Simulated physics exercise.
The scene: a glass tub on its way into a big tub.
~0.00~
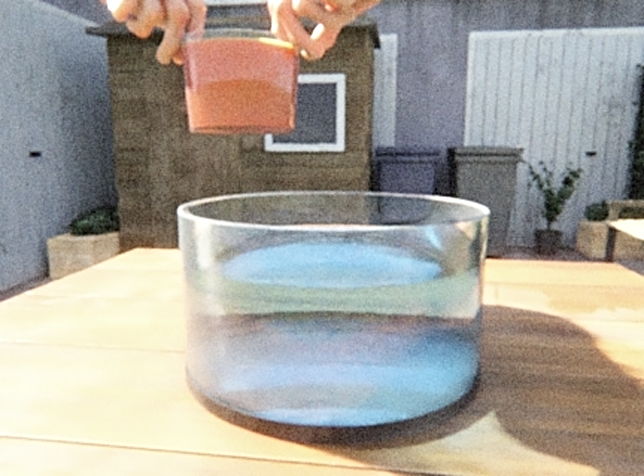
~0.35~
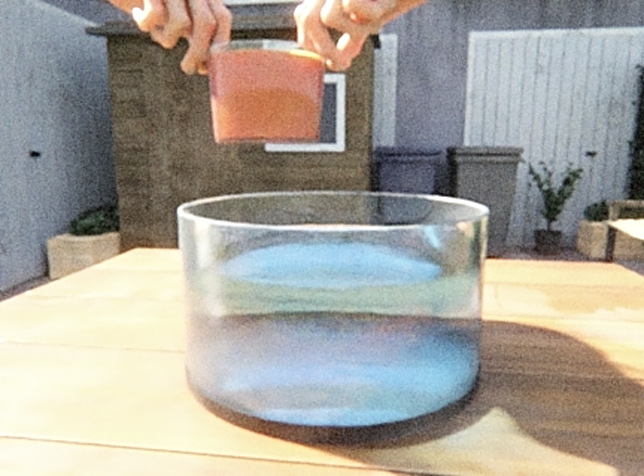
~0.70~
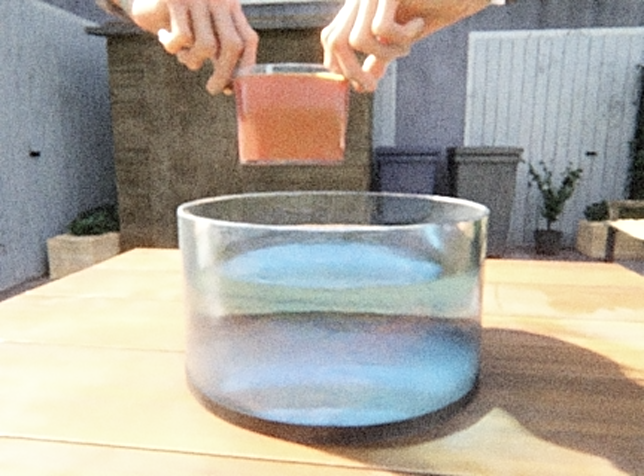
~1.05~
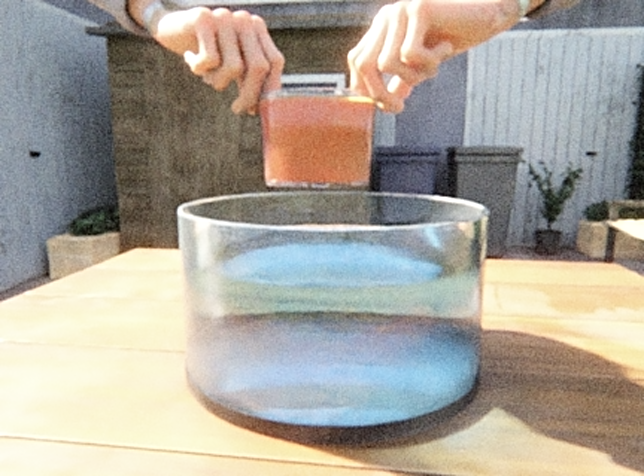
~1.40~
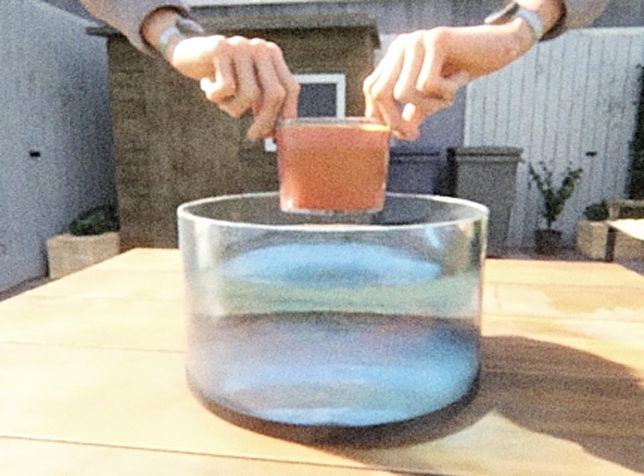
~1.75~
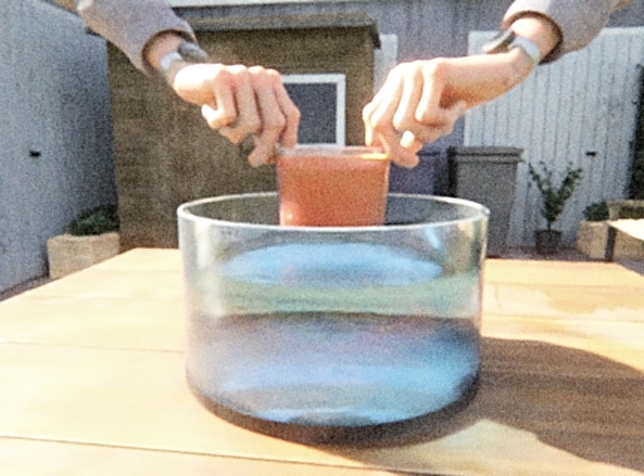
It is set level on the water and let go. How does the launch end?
It goes under.
After 2.2 s, the tub dips into the water.
After 2.8 s, water pours in over its rim.
After 5.0 s, the tub lies on the bottom.
